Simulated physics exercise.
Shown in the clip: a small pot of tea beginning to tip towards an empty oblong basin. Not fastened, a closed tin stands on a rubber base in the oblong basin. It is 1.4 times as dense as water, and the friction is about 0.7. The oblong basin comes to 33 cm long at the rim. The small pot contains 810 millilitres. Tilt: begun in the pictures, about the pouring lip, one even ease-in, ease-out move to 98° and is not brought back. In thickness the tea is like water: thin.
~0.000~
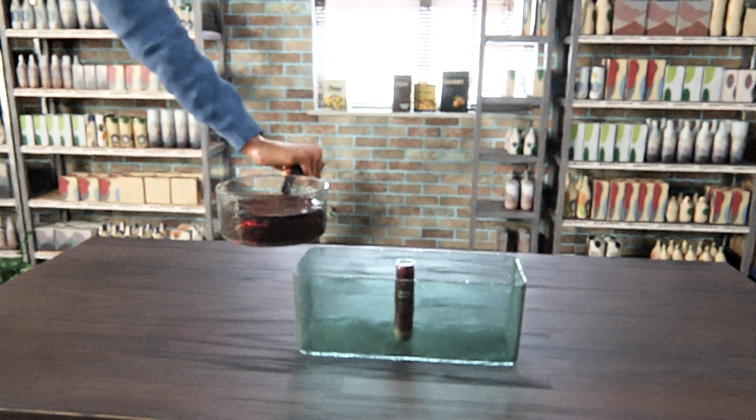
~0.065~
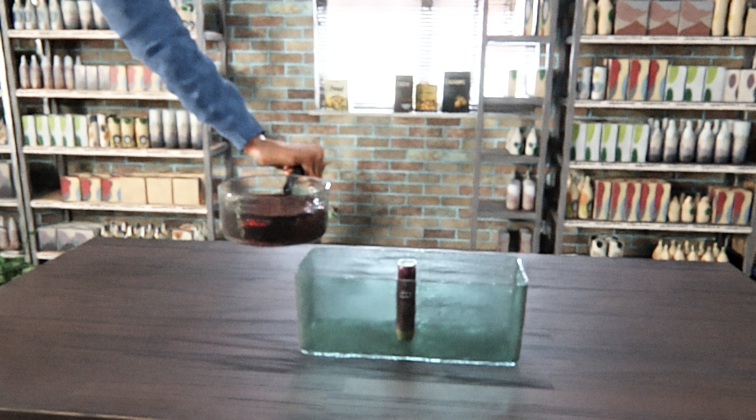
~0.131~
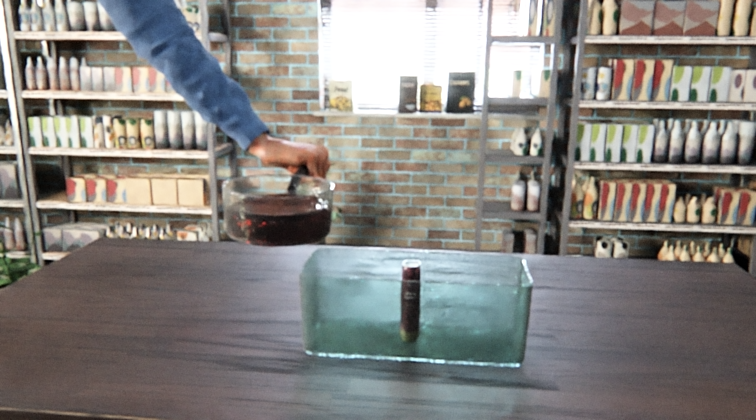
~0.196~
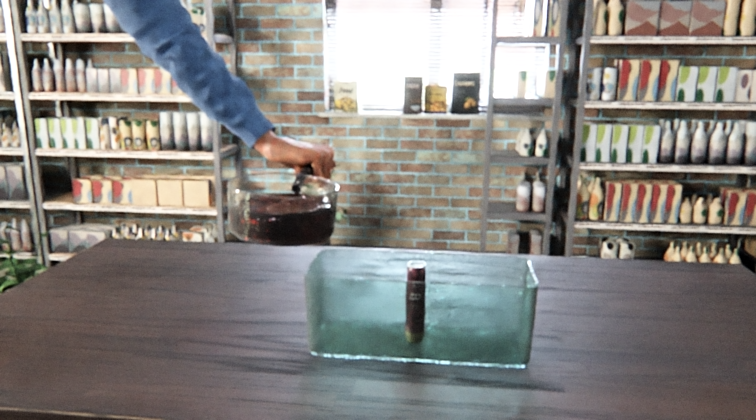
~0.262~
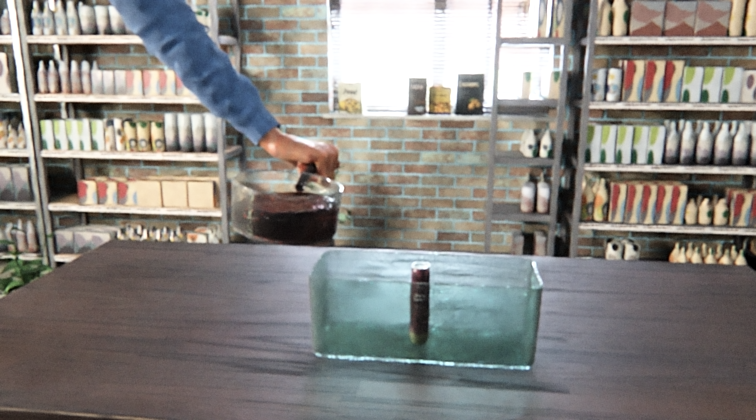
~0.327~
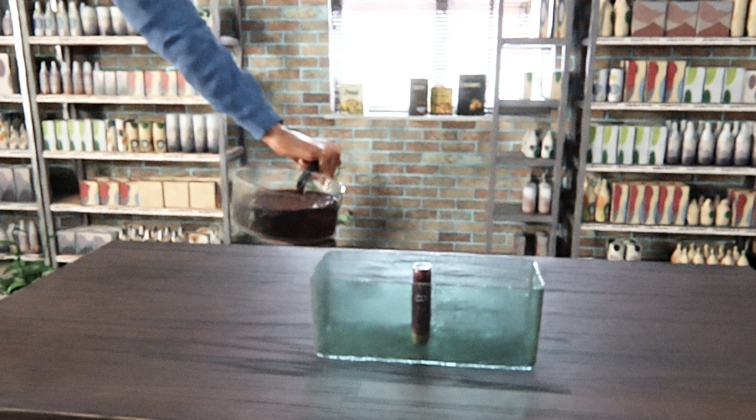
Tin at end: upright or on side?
Not tipped.
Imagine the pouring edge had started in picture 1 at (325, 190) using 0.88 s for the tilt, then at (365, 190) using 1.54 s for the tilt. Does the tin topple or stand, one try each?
Try 1: Tipped over; try 2: Still standing.
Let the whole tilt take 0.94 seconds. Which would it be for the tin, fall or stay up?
In that case the tin overturns.
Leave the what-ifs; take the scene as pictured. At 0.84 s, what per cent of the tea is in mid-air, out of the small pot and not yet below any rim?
Roughly 24 percent.
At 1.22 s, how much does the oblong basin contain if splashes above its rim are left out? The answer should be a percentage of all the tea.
Roughly 64 %.
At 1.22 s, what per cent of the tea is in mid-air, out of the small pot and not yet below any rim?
It comes to some 18 percent of the total.
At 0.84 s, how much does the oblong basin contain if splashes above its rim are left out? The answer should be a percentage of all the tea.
Roughly 4 per cent.
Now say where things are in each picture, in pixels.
In the first picture, it leans 0°; its right rim is at (326, 189); the tea meets the walls at (225, 203) and (325, 207); the oblong basin's rim runs from (301, 261) to (521, 271); the tin's top is at (405, 266).
In the second picture, it leans 0°; its right rim is at (327, 189); the tea meets the walls at (226, 203) and (326, 206).
In the third picture, it leans 2°; its right rim is at (332, 190); the tea meets the walls at (230, 203) and (330, 206).
In the fourth picture, it leans 4°; its right rim is at (337, 191); the tea meets the walls at (235, 202) and (335, 205).
In the fifth picture, it leans 7°; its right rim is at (341, 192); the tea meets the walls at (238, 200) and (338, 203).
In the sixth picture, it leans 11°; its right rim is at (342, 193); the tea meets the walls at (239, 197) and (339, 202).
After 0.84 s the tilt is 56° and 72 per cent is still to pour; the tin stands where it began.
After 1.22 s the tilt is 88° and 18 per cent is still to pour; the tin stands where it began.
After 1.61 s the tilt is 98° and 1 per cent is still to pour; the tin stands where it began.
After 2.04 s the tilt is 98° and 0 per cent is still to pour; the tin stands where it began.
In the end the tin stands where it began.
